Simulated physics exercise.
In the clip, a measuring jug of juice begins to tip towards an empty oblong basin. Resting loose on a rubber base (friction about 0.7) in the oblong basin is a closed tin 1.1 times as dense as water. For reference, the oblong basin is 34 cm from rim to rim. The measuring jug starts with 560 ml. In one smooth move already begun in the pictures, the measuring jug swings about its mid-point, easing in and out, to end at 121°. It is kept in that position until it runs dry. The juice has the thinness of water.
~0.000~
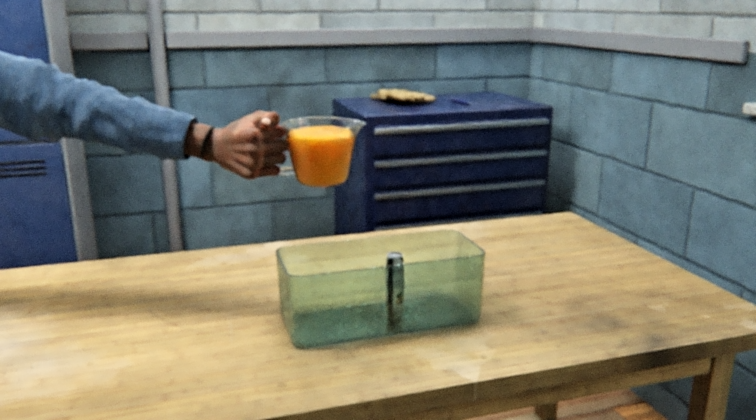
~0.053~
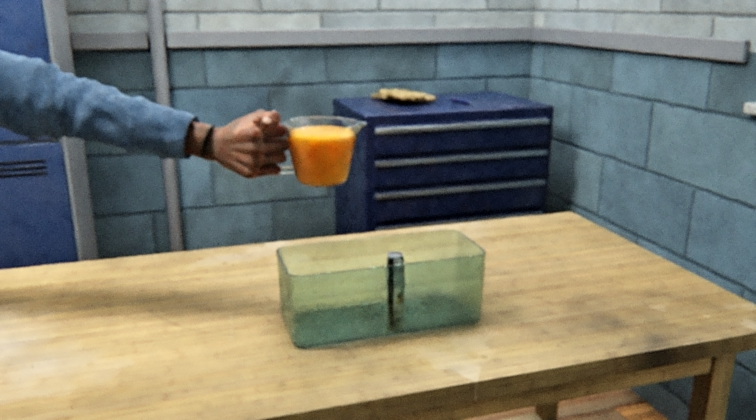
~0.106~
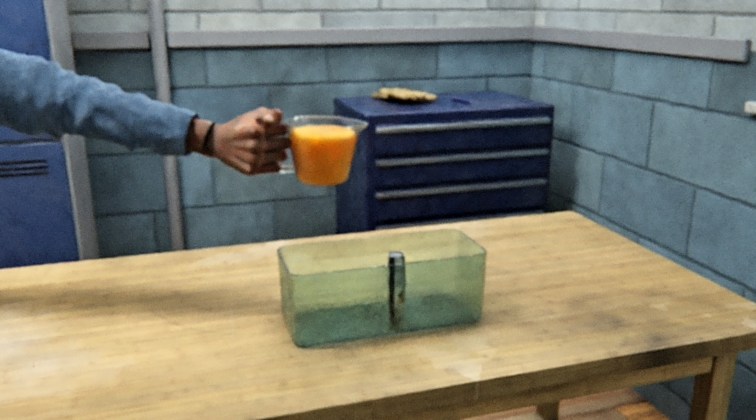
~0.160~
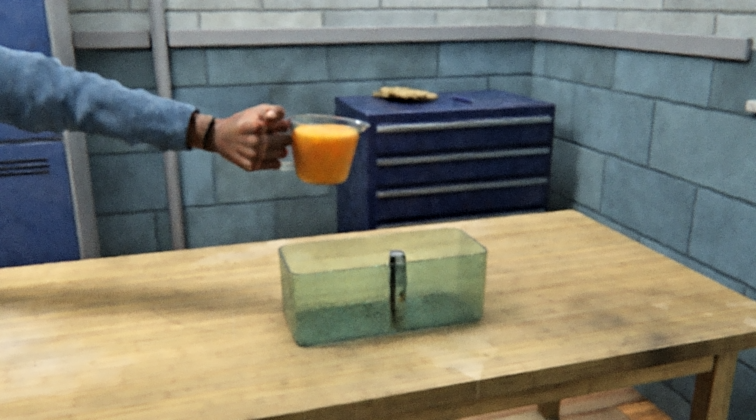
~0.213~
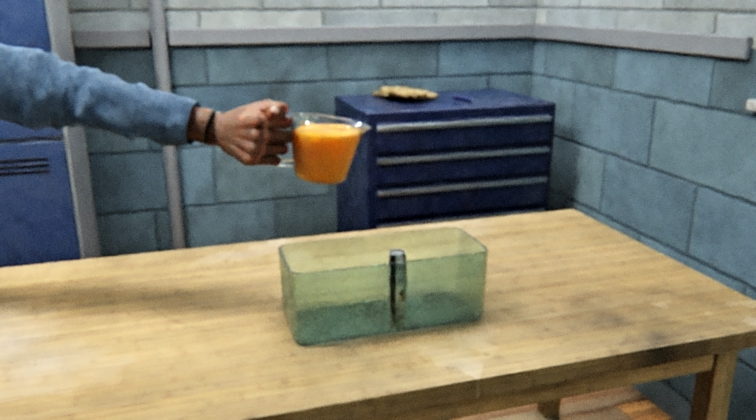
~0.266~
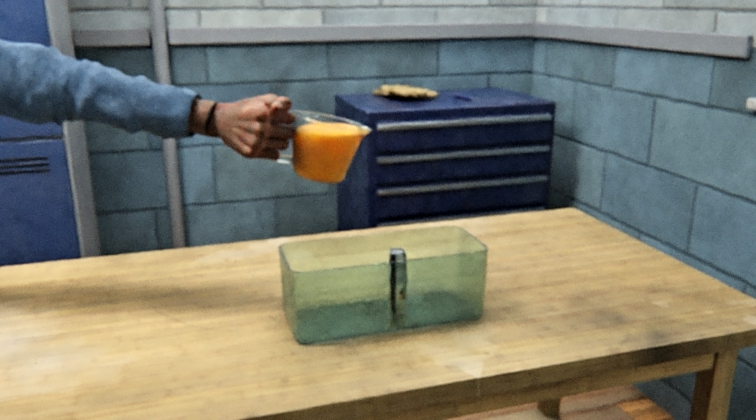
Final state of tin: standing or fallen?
Standing.
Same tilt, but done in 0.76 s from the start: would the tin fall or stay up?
Result: Tin tipped over.
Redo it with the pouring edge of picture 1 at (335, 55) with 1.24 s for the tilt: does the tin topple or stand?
After that, the tin overturns.
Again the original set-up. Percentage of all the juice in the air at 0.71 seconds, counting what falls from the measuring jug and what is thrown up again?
Near 32 per cent at that moment.
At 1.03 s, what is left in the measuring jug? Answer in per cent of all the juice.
About 2 per cent.
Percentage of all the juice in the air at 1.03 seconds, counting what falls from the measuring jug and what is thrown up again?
Something like 8 per cent of the total.
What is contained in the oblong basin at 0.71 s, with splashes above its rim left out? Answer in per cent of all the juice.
The basin holds roughly 16 in a hundred parts at that moment.
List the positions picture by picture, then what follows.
In the first frame, it leans 0°; its right rim is at (366, 122); the juice meets the walls at (287, 134) and (354, 130); the oblong basin's rim runs from (282, 263) to (471, 242); the tin's top is at (395, 258).
In the second frame, it leans 1°; its right rim is at (366, 122); the juice meets the walls at (287, 134) and (354, 130).
In the third frame, it leans 2°; its right rim is at (368, 123); the juice meets the walls at (289, 133) and (355, 130).
In the fourth frame, it leans 5°; its right rim is at (370, 124); the juice meets the walls at (291, 131) and (357, 129).
In the fifth frame, it leans 9°; its right rim is at (371, 126); the juice meets the walls at (292, 131) and (360, 129).
In the sixth frame, it leans 13°; its right rim is at (373, 129); the juice meets the walls at (294, 131) and (364, 128).
By 0.71 s the tilt is 74° and 53 per cent is still to pour; the tin stands where it began.
By 1.03 s the tilt is 113° and 2 per cent is still to pour; the tin stands where it began.
By 1.37 s the tilt is 121° and 0 per cent is still to pour; the tin stands where it began.
By 1.74 s the tilt is 121° and 0 per cent is still to pour; the tin stands where it began.
At rest the tin stands where it began.
